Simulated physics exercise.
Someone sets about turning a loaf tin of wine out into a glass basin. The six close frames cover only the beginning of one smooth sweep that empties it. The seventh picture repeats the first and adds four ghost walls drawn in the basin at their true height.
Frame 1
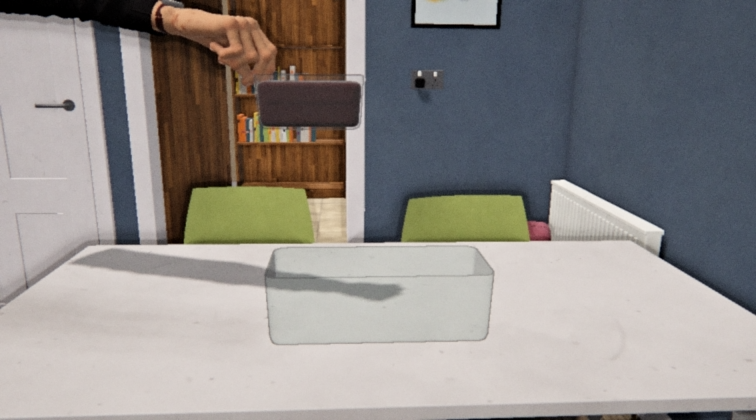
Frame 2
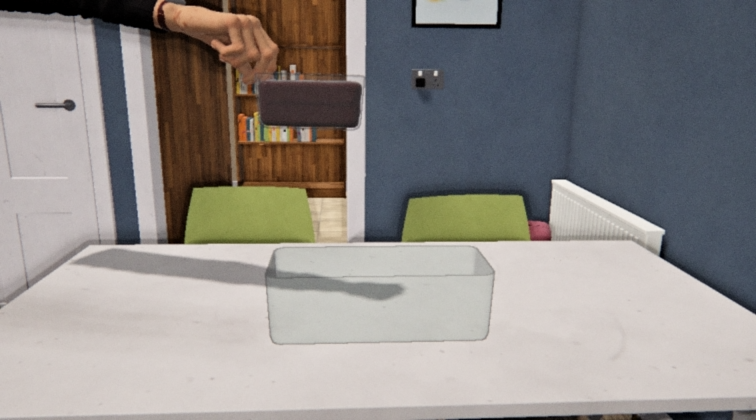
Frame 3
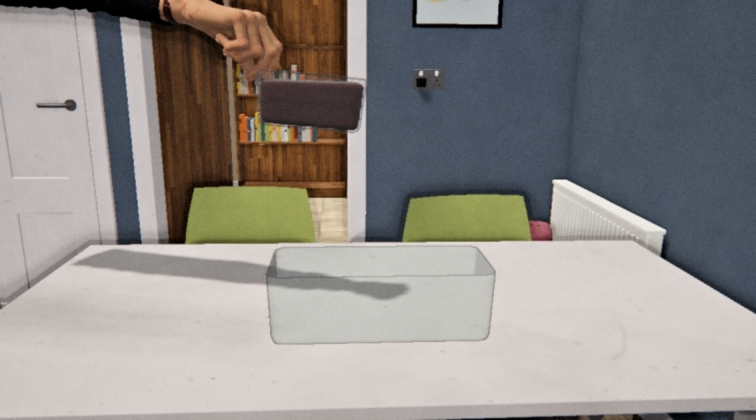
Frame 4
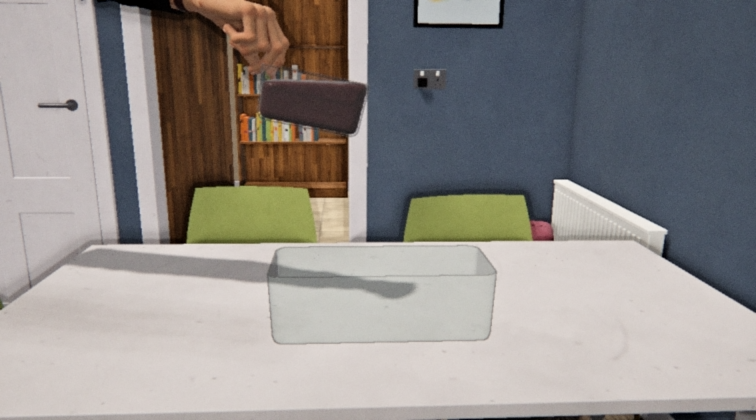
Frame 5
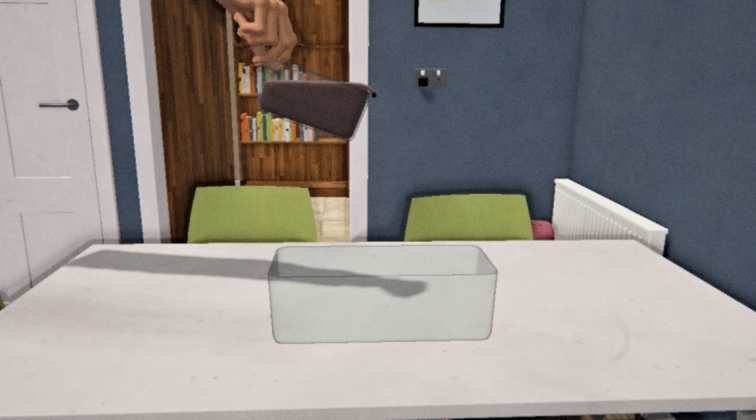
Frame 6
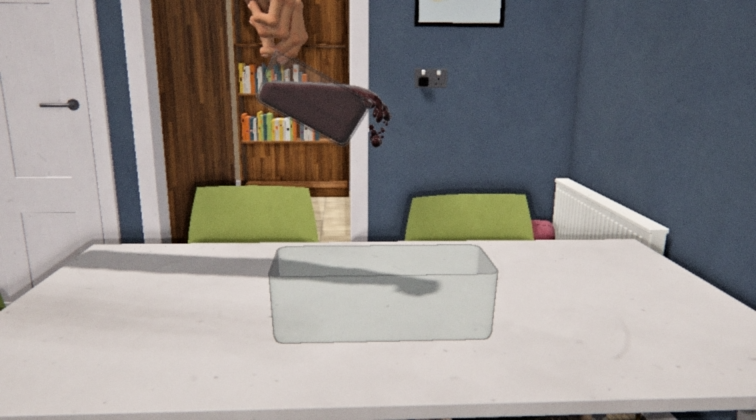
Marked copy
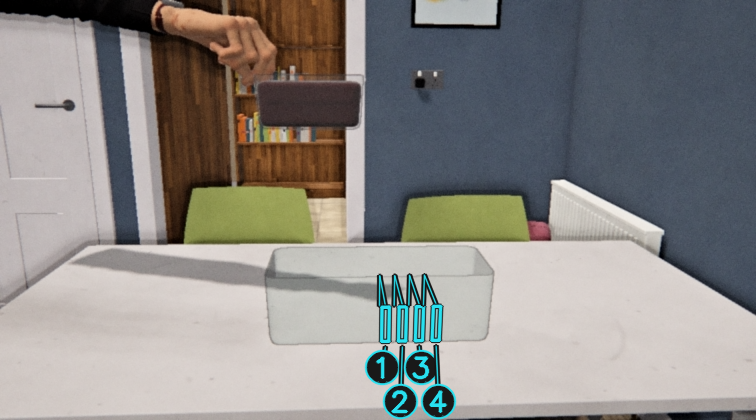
In a room with a white table and green chairs, a hand holds a dark rectangular container above a clear basin, gradually tilting it down to the right until dark reddish liquid comes over its lip.
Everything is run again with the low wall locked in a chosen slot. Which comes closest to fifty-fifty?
I would pick place 4.
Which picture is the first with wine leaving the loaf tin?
In picture 5.
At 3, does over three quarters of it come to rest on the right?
No, it does not.
In cyan, 1 at (385, 346); 2 at (402, 346); 3 at (419, 346); 4 at (436, 345).
Choosing 1, about 18 % ends left of the wall and 72 % right of it; 10 % is lost outside.
Choosing 2, about 24 % ends left of the wall and 67 % right of it; 9 % is lost outside.
Choosing 3, about 32 % ends left of the wall and 59 % right of it; 9 % is lost outside.
Choosing 4, about 49 % ends left of the wall and 42 % right of it; 10 % is lost outside.
